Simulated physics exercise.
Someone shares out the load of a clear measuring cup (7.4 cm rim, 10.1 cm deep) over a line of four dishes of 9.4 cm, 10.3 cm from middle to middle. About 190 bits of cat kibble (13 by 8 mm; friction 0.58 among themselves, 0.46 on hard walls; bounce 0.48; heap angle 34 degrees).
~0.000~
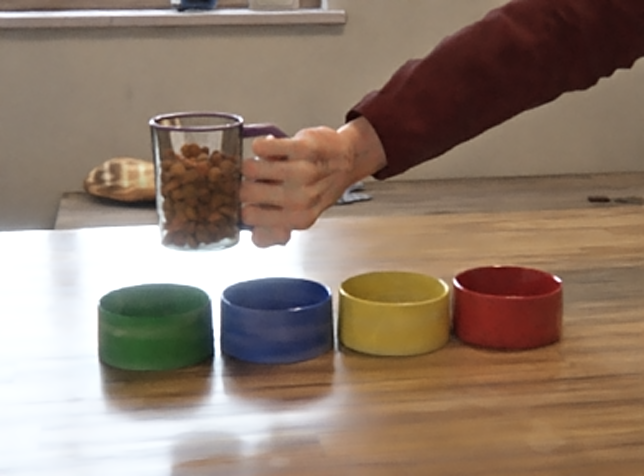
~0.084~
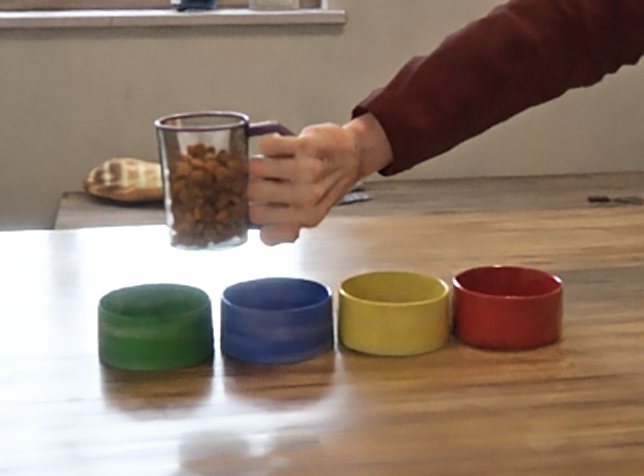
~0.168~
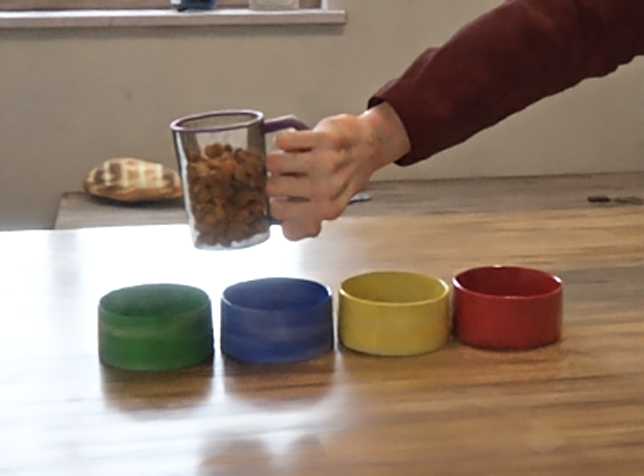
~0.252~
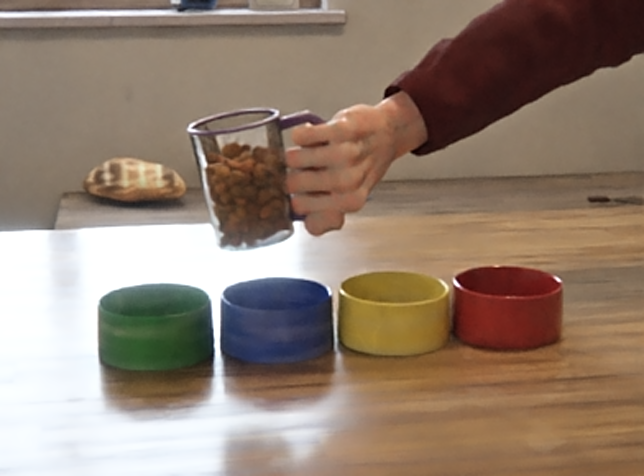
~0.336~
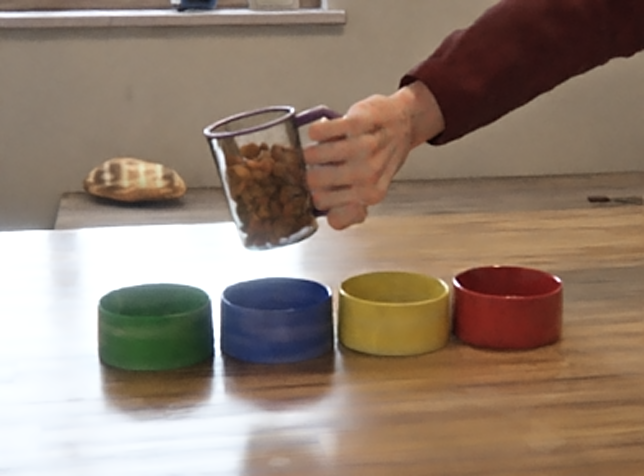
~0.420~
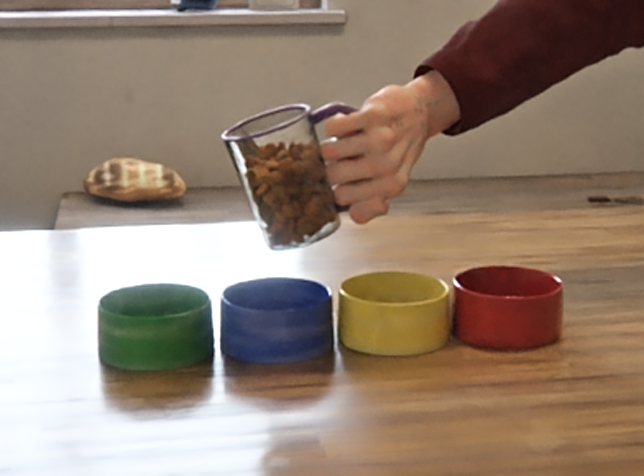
At the start, a hand in a dark red sleeve holds a clear cup of brown kibble upright above a row of green, blue, yellow and red dishes. The hand moves the cup a short way right, gradually tilting its rim to the left, while the kibble stays inside and the dishes remain still.
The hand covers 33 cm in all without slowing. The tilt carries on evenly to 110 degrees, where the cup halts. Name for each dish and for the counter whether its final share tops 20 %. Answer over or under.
Red over, blue under, green under, yellow under, counter under.
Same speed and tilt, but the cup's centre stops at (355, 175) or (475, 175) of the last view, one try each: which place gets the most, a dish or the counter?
Most goes to: Blue, then yellow.
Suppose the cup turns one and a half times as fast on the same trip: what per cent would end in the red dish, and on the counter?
Red 90, counter 0.
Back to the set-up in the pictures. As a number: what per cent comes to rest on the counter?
About 0 per cent.
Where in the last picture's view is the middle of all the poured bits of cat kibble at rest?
Around (510, 302).
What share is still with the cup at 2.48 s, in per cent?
Roughly 70 per cent.
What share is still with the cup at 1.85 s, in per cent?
Some 100 per cent of the load.
Then, at 1.28 s, tilt 61 degrees; cup holds 100 %.
Then, at 1.85 s, tilt 89 degrees; cup holds 100 %.
Then, at 2.48 s, tilt 110 degrees; cup holds 70 %, red 30 %.
In the end, at 4.5 s, red 95 %, blue 0 %, green 0 %, yellow 0 %, counter 0 %, cup 5 %.
